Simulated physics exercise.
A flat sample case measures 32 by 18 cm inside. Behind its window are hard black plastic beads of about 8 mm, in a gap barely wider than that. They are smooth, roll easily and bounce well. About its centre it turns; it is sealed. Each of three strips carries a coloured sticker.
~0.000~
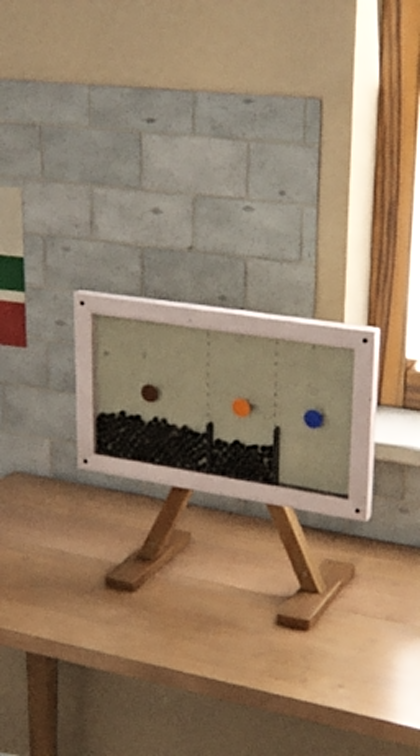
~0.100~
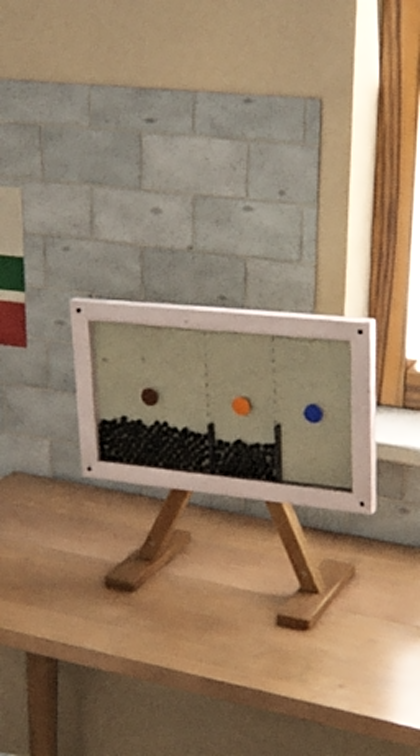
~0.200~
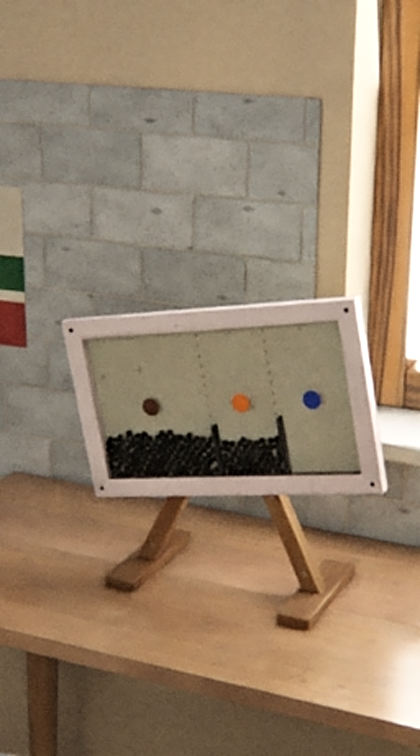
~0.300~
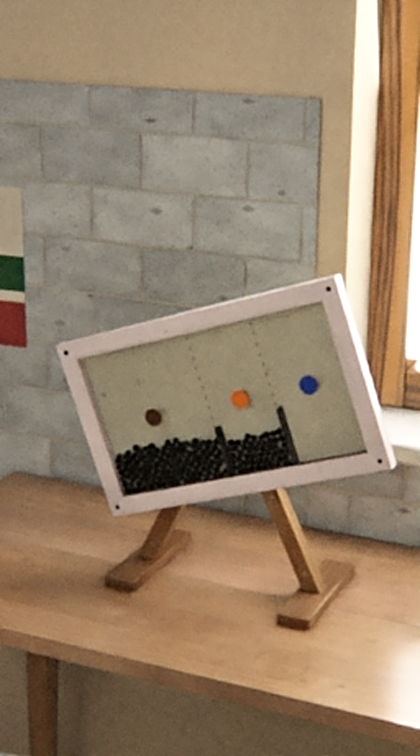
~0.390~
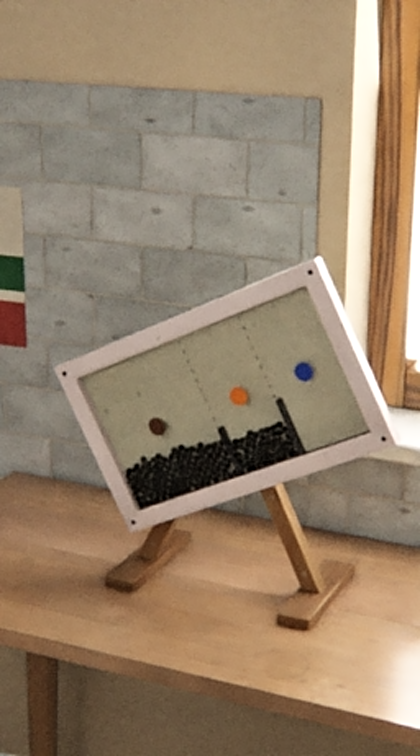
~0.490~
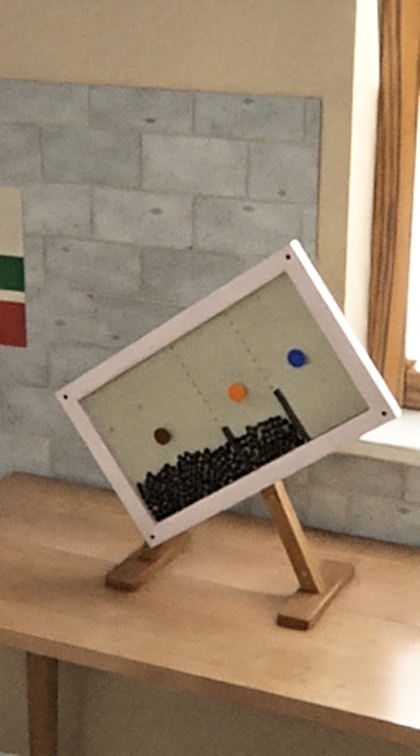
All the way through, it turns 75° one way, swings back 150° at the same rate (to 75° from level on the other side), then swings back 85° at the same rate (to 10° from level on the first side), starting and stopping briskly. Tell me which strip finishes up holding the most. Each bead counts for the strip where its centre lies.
Answer: Blue.
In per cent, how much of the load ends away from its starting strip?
50 per cent.
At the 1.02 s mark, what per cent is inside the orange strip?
Share: Some 30 per cent.
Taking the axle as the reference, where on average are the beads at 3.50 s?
Right: About 2 cm; below: About 8 cm.
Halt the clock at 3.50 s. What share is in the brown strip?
It works out at roughly 25 per cent.
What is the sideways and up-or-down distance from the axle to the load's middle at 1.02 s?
Right by about 3 cm and below by about 9 cm.
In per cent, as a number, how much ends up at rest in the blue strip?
About 40 %.
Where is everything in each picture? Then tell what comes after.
In the first picture, level; about 180 beads; beads' middle (177, 446); highest (122, 414); orange (241, 408), blue (313, 419), brown (149, 393).
In the second picture, turned 3° anticlockwise; beads' middle (180, 449); highest (165, 424).
In the third picture, turned 11° anticlockwise; beads' middle (187, 455); highest (277, 439); wall ends (279, 418), (214, 427).
In the fourth picture, turned 20° anticlockwise; beads' middle (196, 461); highest (279, 431).
In the fifth picture, turned 27° anticlockwise; beads' middle (204, 465); highest (279, 425).
In the sixth picture, turned 36° anticlockwise; beads' middle (212, 469); highest (278, 419); orange (237, 393), blue (296, 358), brown (162, 436).
After 1.02 s, it stands 75° anticlockwise; the beads' middle is 3 cm right of and 9 cm below the centre; orange 30 %, brown 70 %.
After 3.50 s, it stands 32° clockwise; the beads' middle is 2 cm right of and 8 cm below the centre; orange 35 %, blue 40 %, brown 25 %.
After 4.07 s, it stands 10° anticlockwise; the beads' middle is 5 cm right of and 6 cm below the centre; orange 35 %, blue 40 %, brown 25 %.
Settled by 4.8 s, it stands 10° anticlockwise; orange 35 %, blue 40 %, brown 25 %.
